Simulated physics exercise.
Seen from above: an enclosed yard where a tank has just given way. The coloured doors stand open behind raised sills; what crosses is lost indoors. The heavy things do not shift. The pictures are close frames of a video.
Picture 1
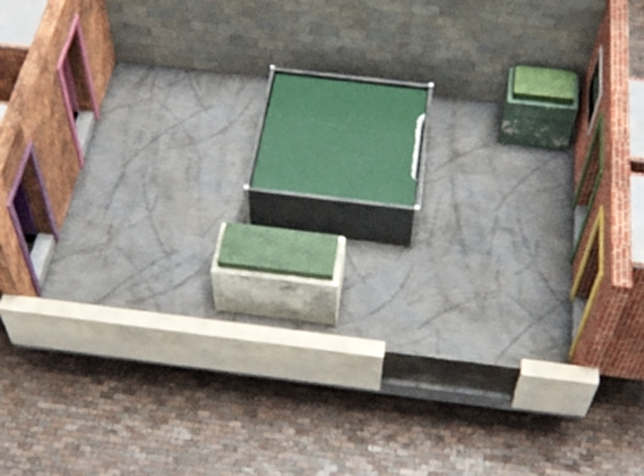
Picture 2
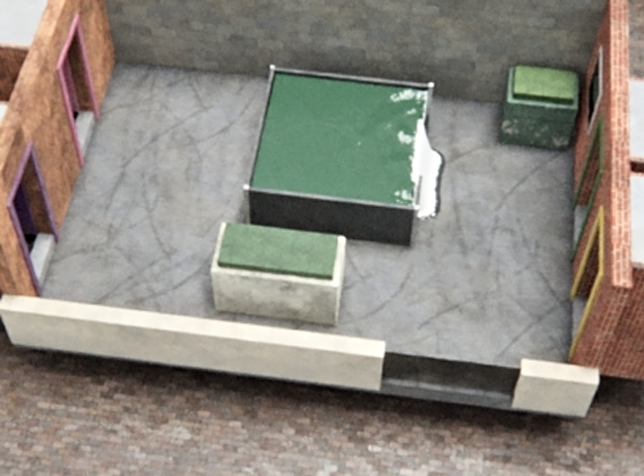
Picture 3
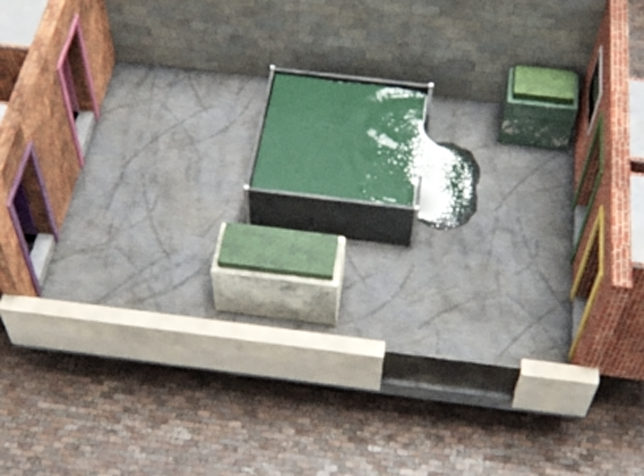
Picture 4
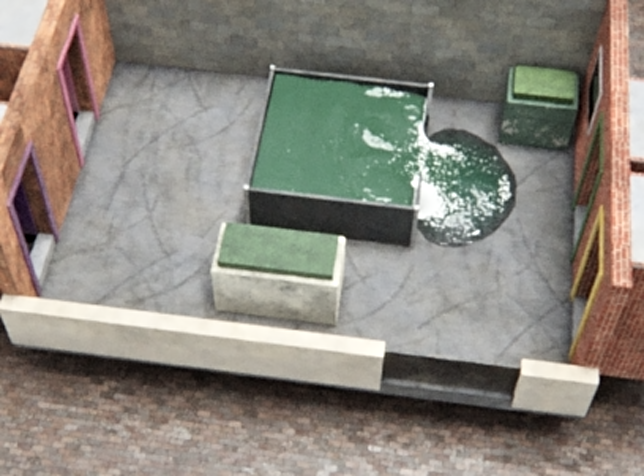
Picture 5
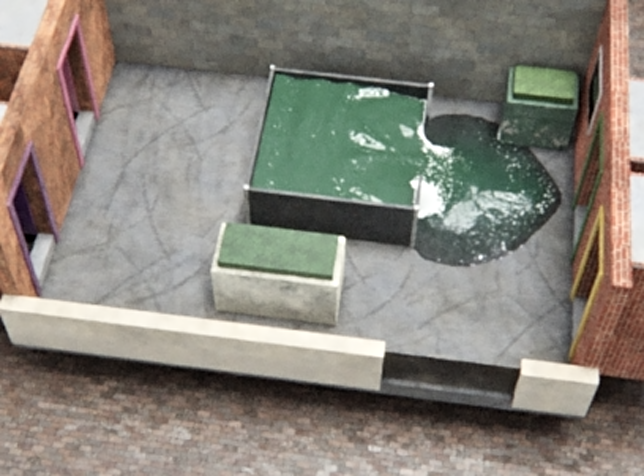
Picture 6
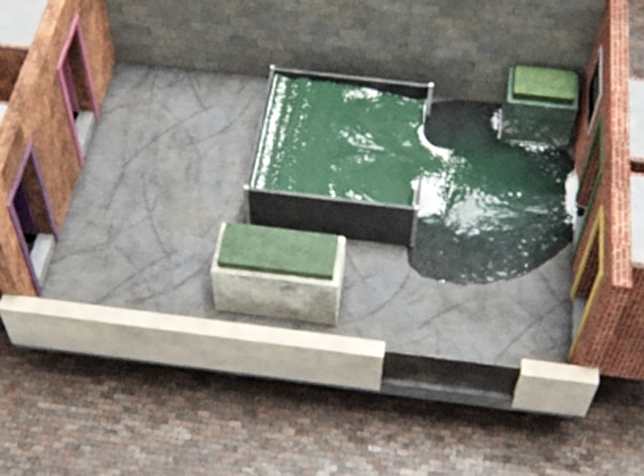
Green water pours from the right side of a tank and spreads across the grey floor.
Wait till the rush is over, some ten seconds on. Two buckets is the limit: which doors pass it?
One by one: The yellow door floods; the purple door holds within the limit; the green door floods; the pink door holds within the limit.
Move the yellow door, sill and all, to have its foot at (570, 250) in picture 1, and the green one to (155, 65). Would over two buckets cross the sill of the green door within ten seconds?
The green door keeps below it.
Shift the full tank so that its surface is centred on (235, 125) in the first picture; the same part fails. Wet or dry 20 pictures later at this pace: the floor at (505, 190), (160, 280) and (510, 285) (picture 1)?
As listed: Awash, clear, under water.
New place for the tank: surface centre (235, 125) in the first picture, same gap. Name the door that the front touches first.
The green-painted one.
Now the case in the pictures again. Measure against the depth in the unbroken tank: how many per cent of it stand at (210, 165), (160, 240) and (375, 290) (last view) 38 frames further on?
In that order: 0, 2 and 16 per cent.
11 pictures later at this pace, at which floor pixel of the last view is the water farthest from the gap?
At about (561, 390).
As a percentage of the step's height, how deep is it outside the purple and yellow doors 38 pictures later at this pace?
About 70 and 130 per cent.
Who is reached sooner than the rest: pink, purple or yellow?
The one in yellow.
A moment on, water covers 25 % of the floor; the yellow door wet at the sill, nothing in, the purple door not reached, the green door far over two buckets in, the pink door not reached.
Next, water covers 30 % of the floor; the yellow door under two buckets in, the purple door not reached, the green door far over two buckets in, the pink door not reached.
Then, water covers 45 % of the floor; the yellow door under two buckets in, the purple door not reached, the green door far over two buckets in, the pink door not reached.
Later, water covers 80 % of the floor; the yellow door over two buckets in, the purple door wet at the sill, nothing in, the green door far over two buckets in, the pink door wet at the sill, nothing in.
In the end, water covers 95 % of the floor; the yellow door over two buckets in, the purple door wet at the sill, nothing in, the green door far over two buckets in, the pink door wet at the sill, nothing in.
